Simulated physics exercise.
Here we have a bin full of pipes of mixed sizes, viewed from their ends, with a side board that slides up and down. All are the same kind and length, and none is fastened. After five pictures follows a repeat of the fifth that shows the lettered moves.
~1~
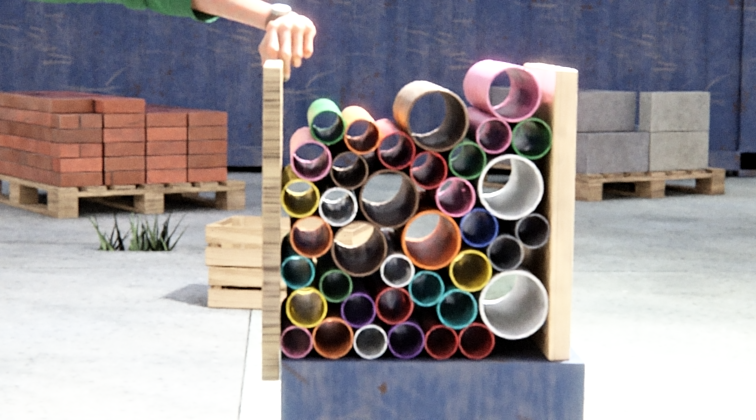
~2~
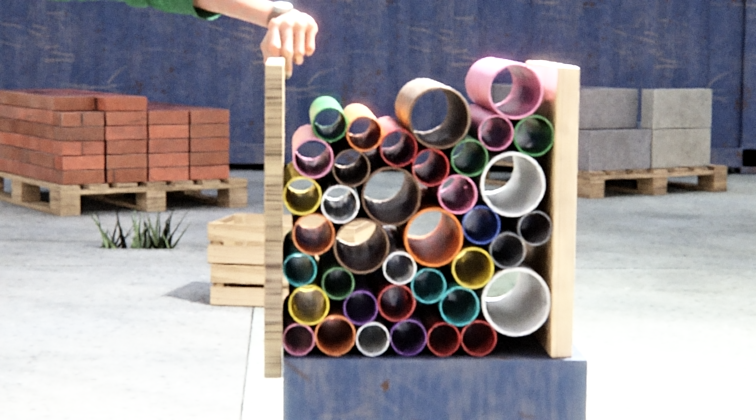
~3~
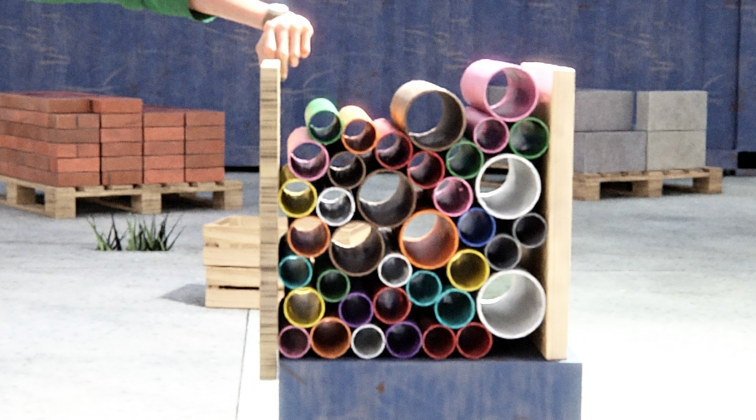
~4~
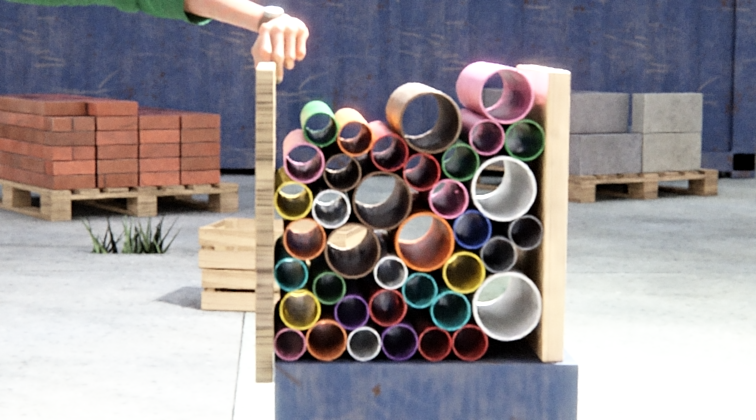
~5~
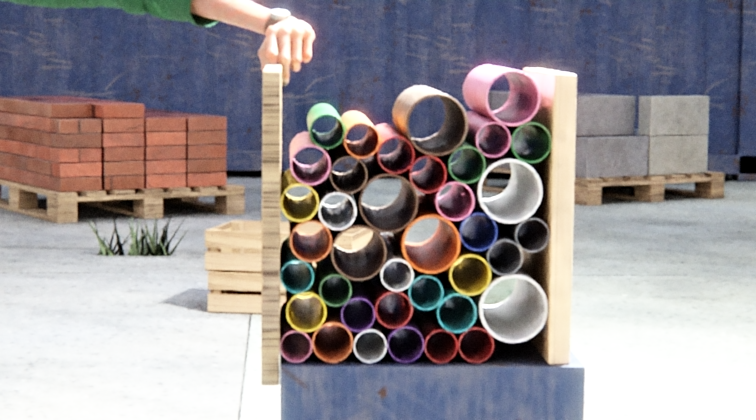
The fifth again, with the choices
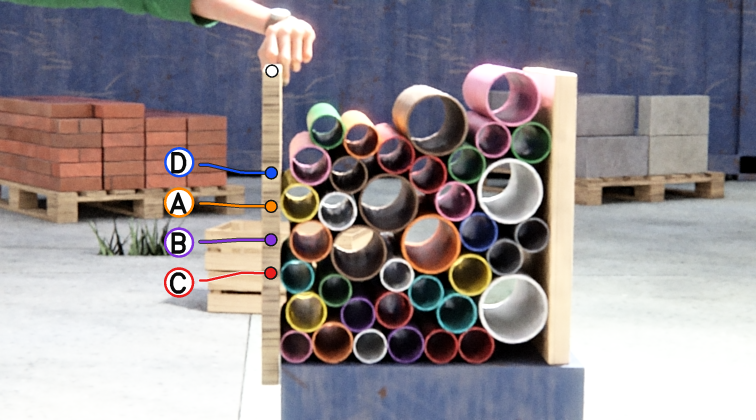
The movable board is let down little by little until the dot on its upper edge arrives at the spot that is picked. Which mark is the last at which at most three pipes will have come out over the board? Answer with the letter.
Mark C is as low as it can go.
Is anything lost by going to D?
No.
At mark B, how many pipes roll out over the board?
At B the number is three.
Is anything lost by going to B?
At B: Yes.
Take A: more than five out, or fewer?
Fewer than five.
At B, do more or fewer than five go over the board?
It loses fewer than five.
On the marked copy, A at (271, 206); B at (271, 240); C at (271, 273); D at (271, 173); the white dot at (272, 71).
Following C. Soon after the start, top of the board (281, 158).
Later, top of the board (280, 254).
In the end, top of the board (280, 272), three out over the board.
As for the rest, A none out over the board; B three out over the board; D none out over the board.
